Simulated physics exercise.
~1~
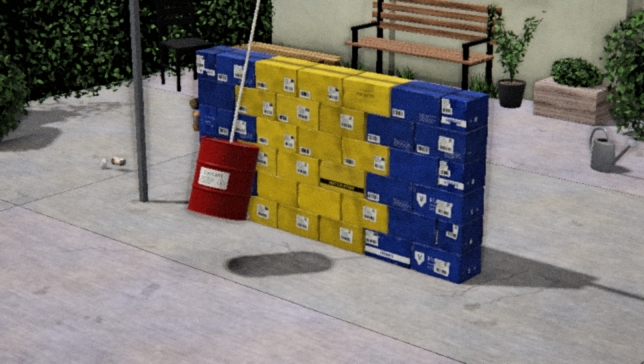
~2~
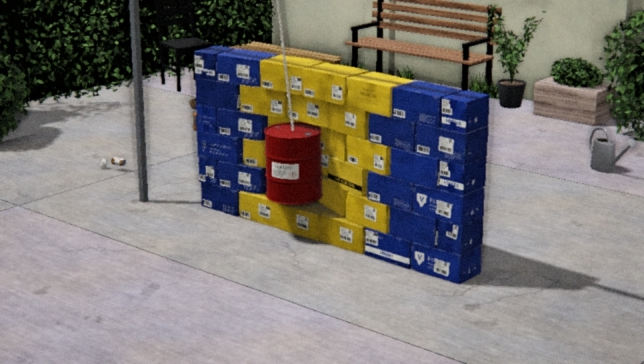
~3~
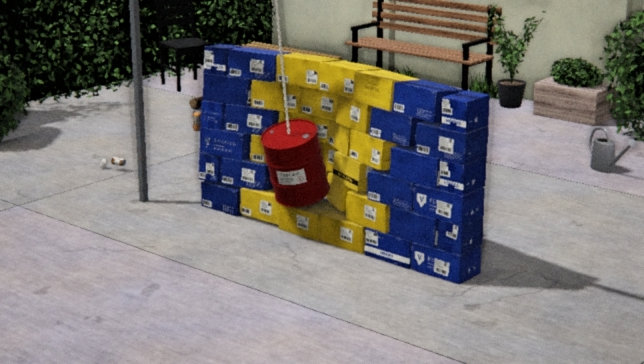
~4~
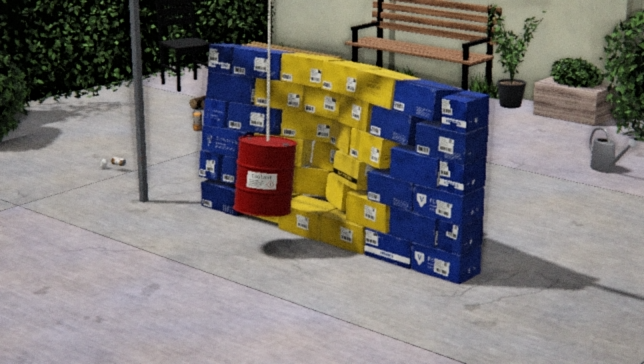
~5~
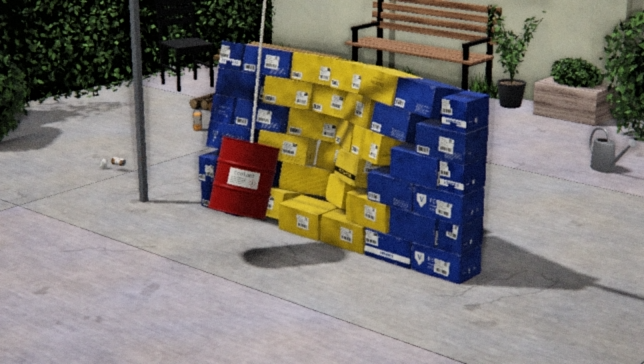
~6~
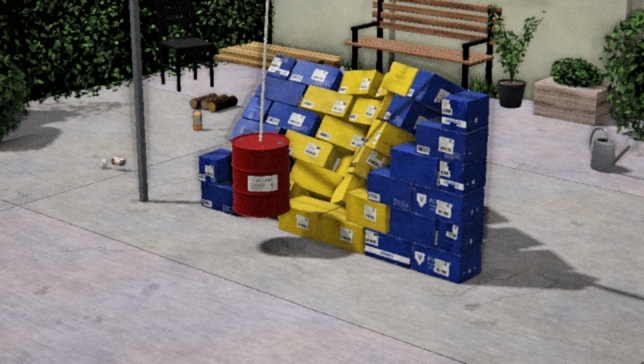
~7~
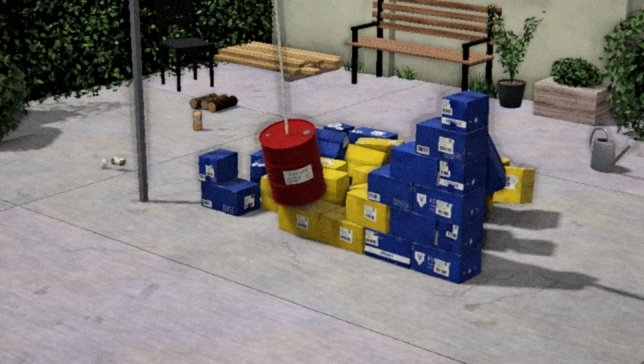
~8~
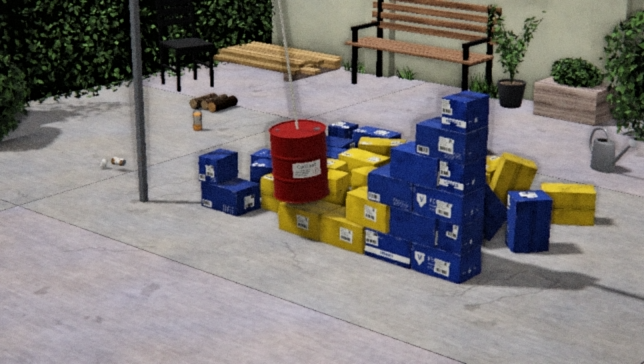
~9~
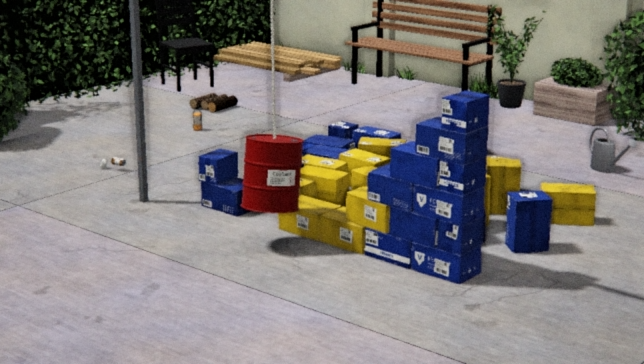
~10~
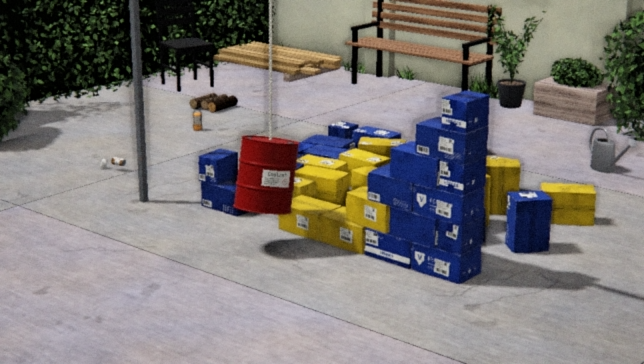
A red drum hanging on a line swings into a free-standing wall of blue and yellow boxes on a paved yard, seen from slightly above by a still camera. A grey post stands at left, with a wooden bench, plants and a watering can behind. The drum moves right against the yellow middle, which bulges, then swings back left as the wall leans. The upper left and centre topple away backward, uncovering planks and logs. Boxes tumble to the ground behind and to the right, while the drum keeps swaying and a stepped blue stack stays standing at the right end.
